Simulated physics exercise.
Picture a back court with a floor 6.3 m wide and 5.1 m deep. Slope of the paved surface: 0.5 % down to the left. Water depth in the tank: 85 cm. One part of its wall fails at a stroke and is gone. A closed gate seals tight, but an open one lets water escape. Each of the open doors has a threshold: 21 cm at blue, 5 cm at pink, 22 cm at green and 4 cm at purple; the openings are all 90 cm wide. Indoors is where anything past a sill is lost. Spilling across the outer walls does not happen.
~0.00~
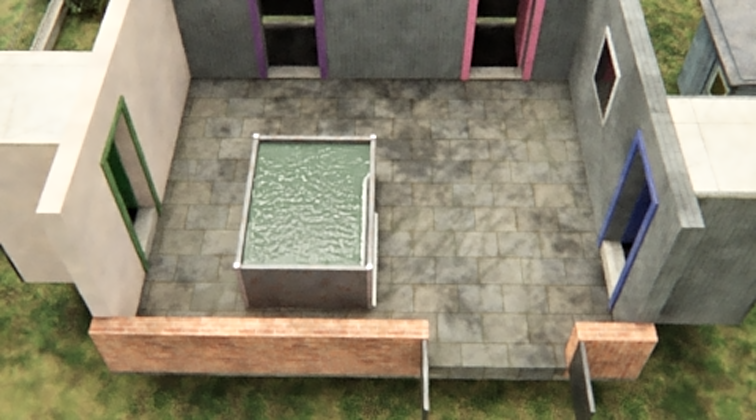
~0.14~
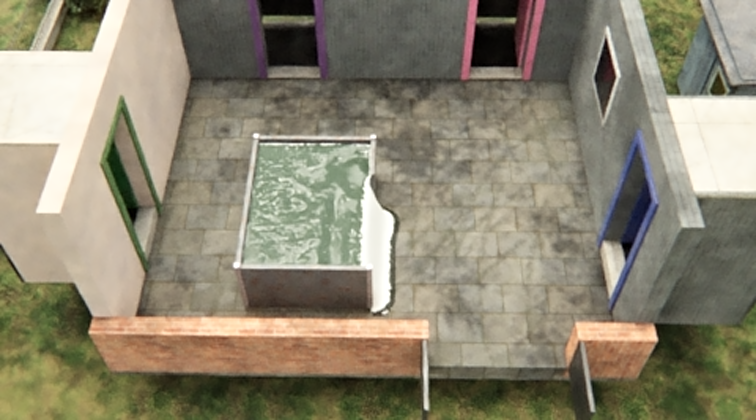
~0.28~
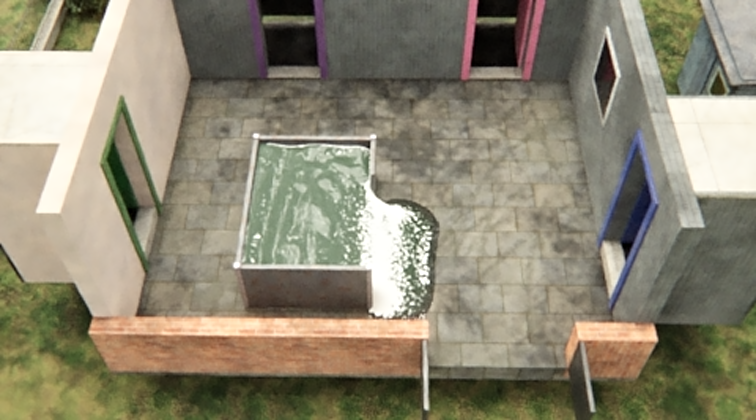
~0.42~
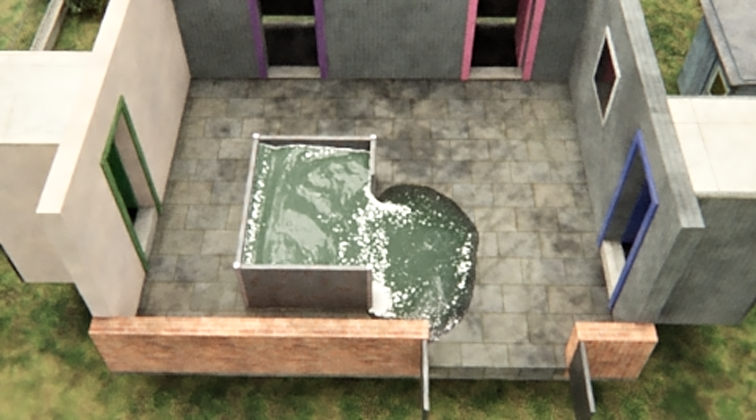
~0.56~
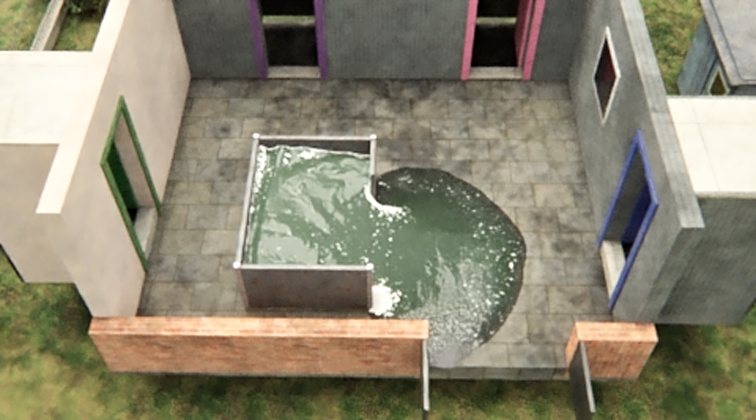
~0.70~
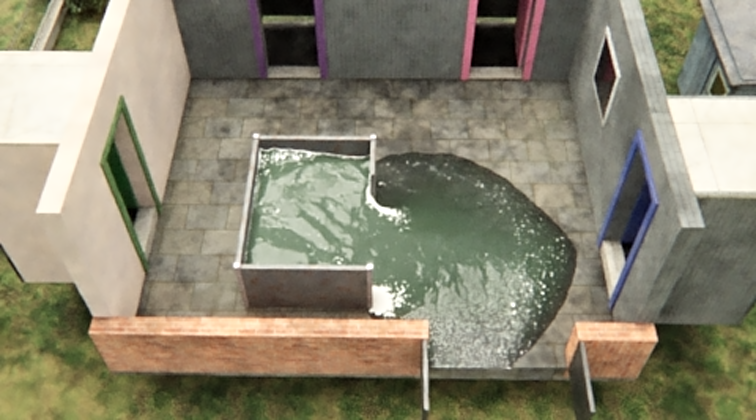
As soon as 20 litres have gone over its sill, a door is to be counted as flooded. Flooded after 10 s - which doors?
The blue door is going to break the limit; the pink door is going to break the limit; the green door is going to hold within the limit; the purple door is going to hold within the limit.
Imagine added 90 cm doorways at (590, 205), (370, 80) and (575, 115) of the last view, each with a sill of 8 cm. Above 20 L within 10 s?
Note, doorways in listed order: Goes beyond, stays short, goes beyond.
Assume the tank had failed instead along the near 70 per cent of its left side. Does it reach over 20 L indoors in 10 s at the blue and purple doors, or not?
With respect to that limit, blue ends up inside it, purple ends up outside it.
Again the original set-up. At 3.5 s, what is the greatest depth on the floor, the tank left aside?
Depth: Approx. 24 cm.
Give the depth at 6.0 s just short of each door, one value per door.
Depths: Blue door 10 cm, pink door 14 cm, green door 0 cm, purple door 4 cm.
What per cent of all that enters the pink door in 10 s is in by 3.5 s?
Roughly 15 percent is in by then.
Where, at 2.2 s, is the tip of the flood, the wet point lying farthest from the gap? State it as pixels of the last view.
Somewhere near pixel (567, 81).
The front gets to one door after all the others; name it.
I'd say the green one.
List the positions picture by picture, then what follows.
Still water, 85 cm deep, in the tank at (310, 202), in the first picture.
The front is at (375, 312), 0.9 m from the gap at (369, 244); 0.4 m2 of floor is under water; 86 cm left at the back of the tank, in the second picture.
The front is at (407, 320), 1.1 m from the gap at (369, 247); 1.5 m2 of floor is under water; 82 cm left at the back of the tank, in the third picture.
Water pours out at (369, 249) and has run 1.5 m, to (469, 227); typically 12 cm deep outside, 75 cm at the tank's back, in the fourth picture.
The front is at (515, 234), 2.1 m from the gap at (369, 249); 5.2 m2 of floor is under water; 74 cm left at the back of the tank, in the fifth picture.
Water pours out at (369, 249) and has run 2.8 m, to (568, 248); typically 6 cm deep outside, 69 cm at the tank's back, in the sixth picture.
After 1.4 s water covers 40 % of the floor and is deepest (50 cm) near (617, 351); blue door 41 cm at the sill, 66 L in, pink door not reached, green door not reached, purple door not reached.
After 2.2 s water covers 40 % of the floor and is deepest (38 cm) near (602, 269); blue door 37 cm at the sill, 154 L in, pink door 1 cm at the sill, 0 L in, green door not reached, purple door not reached.
After 3.5 s water covers 50 % of the floor and is deepest (24 cm) near (569, 96); blue door 19 cm at the sill, 198 L in, pink door 14 cm at the sill, 26 L in, green door not reached, purple door not reached.
After 6.0 s water covers 75 % of the floor and is deepest (16 cm) near (190, 86); blue door 10 cm at the sill, 199 L in, pink door 14 cm at the sill, 148 L in, green door not reached, purple door 4 cm at the sill, 0 L in.
After 10.0 s water covers 95 % of the floor and is deepest (12 cm) near (190, 86); blue door 4 cm at the sill, 199 L in, pink door 7 cm at the sill, 201 L in, green door 5 cm at the sill, 0 L in, purple door 4 cm at the sill, 0 L in.
